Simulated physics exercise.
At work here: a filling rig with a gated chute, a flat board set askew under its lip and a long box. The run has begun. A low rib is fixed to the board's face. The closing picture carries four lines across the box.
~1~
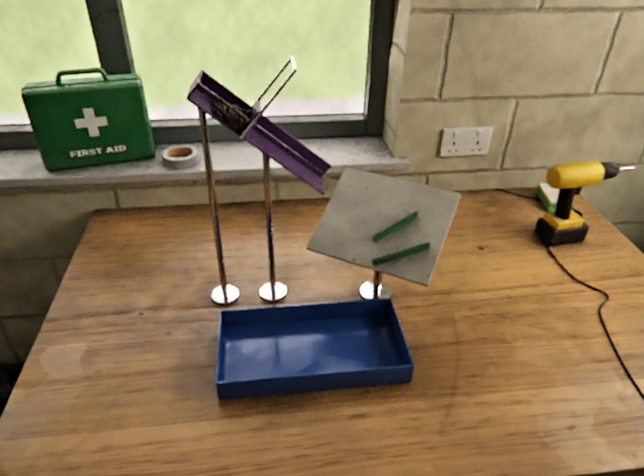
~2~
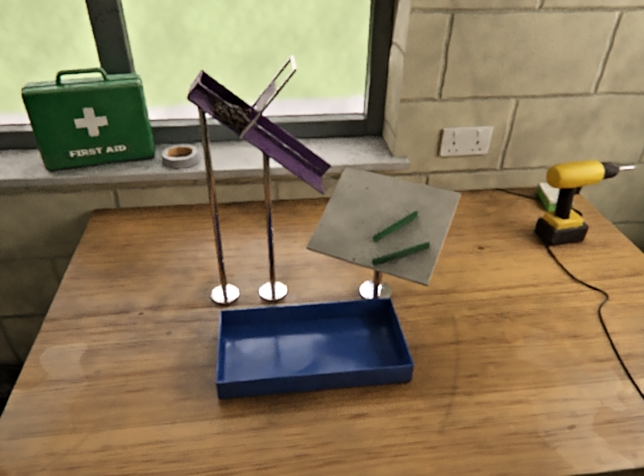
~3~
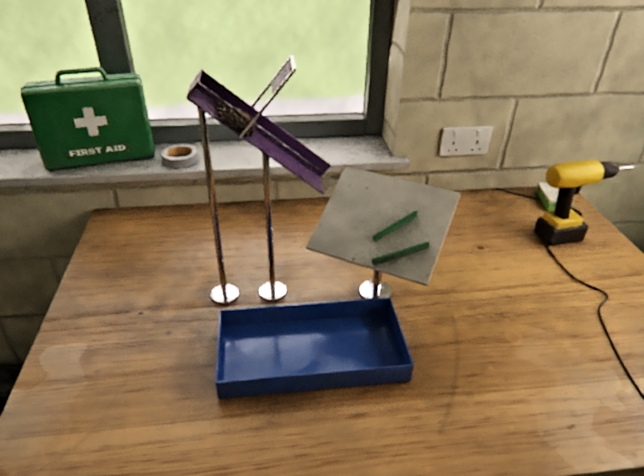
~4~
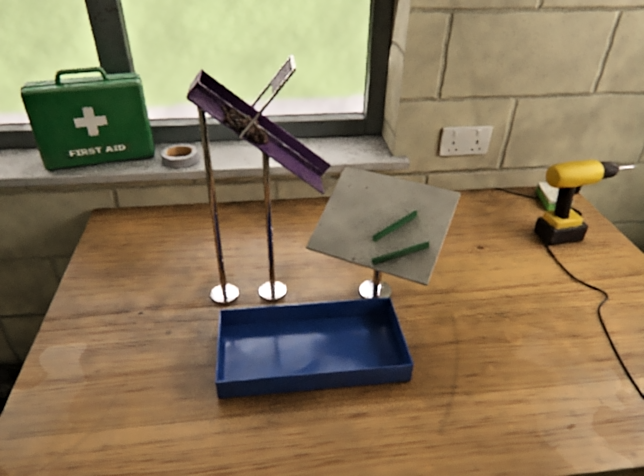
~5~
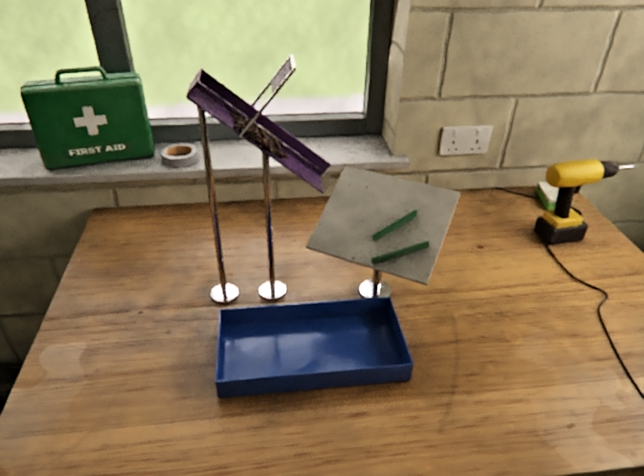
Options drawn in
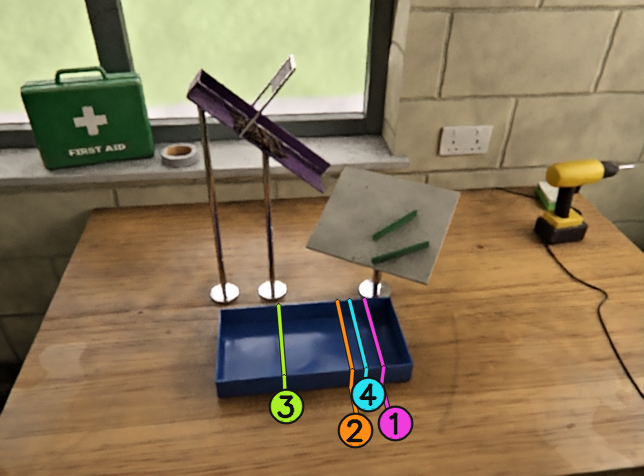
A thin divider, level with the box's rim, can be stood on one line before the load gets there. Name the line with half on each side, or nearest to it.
Use line 2.
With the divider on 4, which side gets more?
More lands on the left.
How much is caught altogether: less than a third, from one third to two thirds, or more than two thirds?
It is more than two thirds.
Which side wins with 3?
More lands on the right.
On the marked copy, line 1 crosses the front rim at (383, 366); line 2 crosses the front rim at (352, 369); line 3 crosses the front rim at (284, 375); line 4 crosses the front rim at (366, 368).
Choosing 1, of what is caught, nearly all on the left of the divider, a stray few on the right.
Choosing 2, of what is caught, about half on the left of the divider, about half on the right.
Choosing 3, of what is caught, a stray few on the left of the divider, nearly all on the right.
Choosing 4, of what is caught, nearly all on the left of the divider, a small part on the right.
